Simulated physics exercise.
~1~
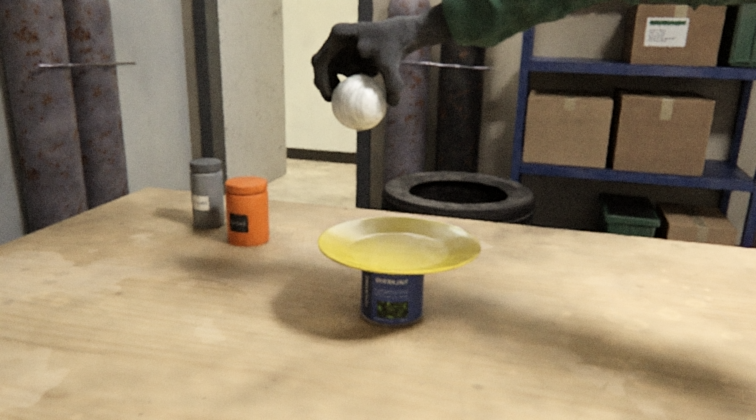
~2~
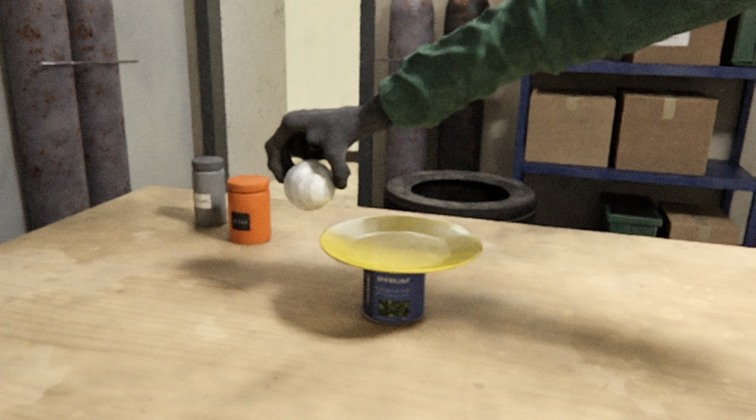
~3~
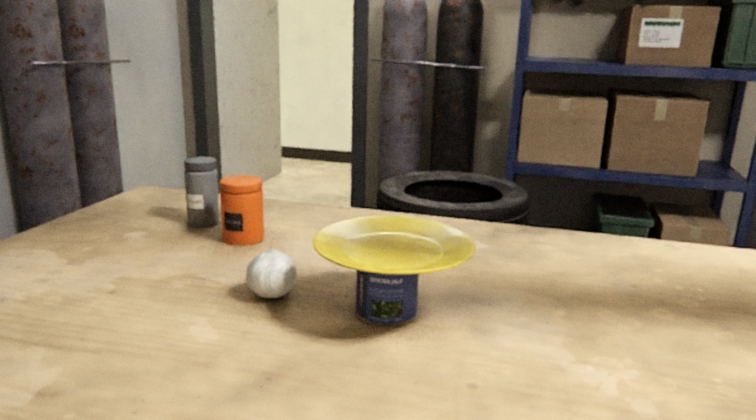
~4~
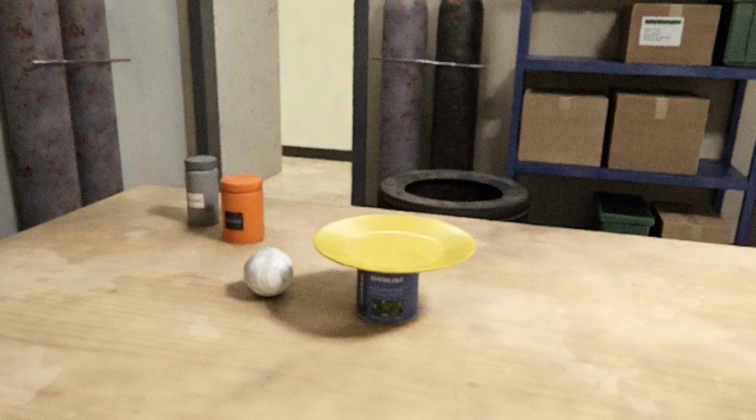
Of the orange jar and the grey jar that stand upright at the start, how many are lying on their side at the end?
None of them are, as both the orange jar and the grey jar are still standing upright on the table at the end.
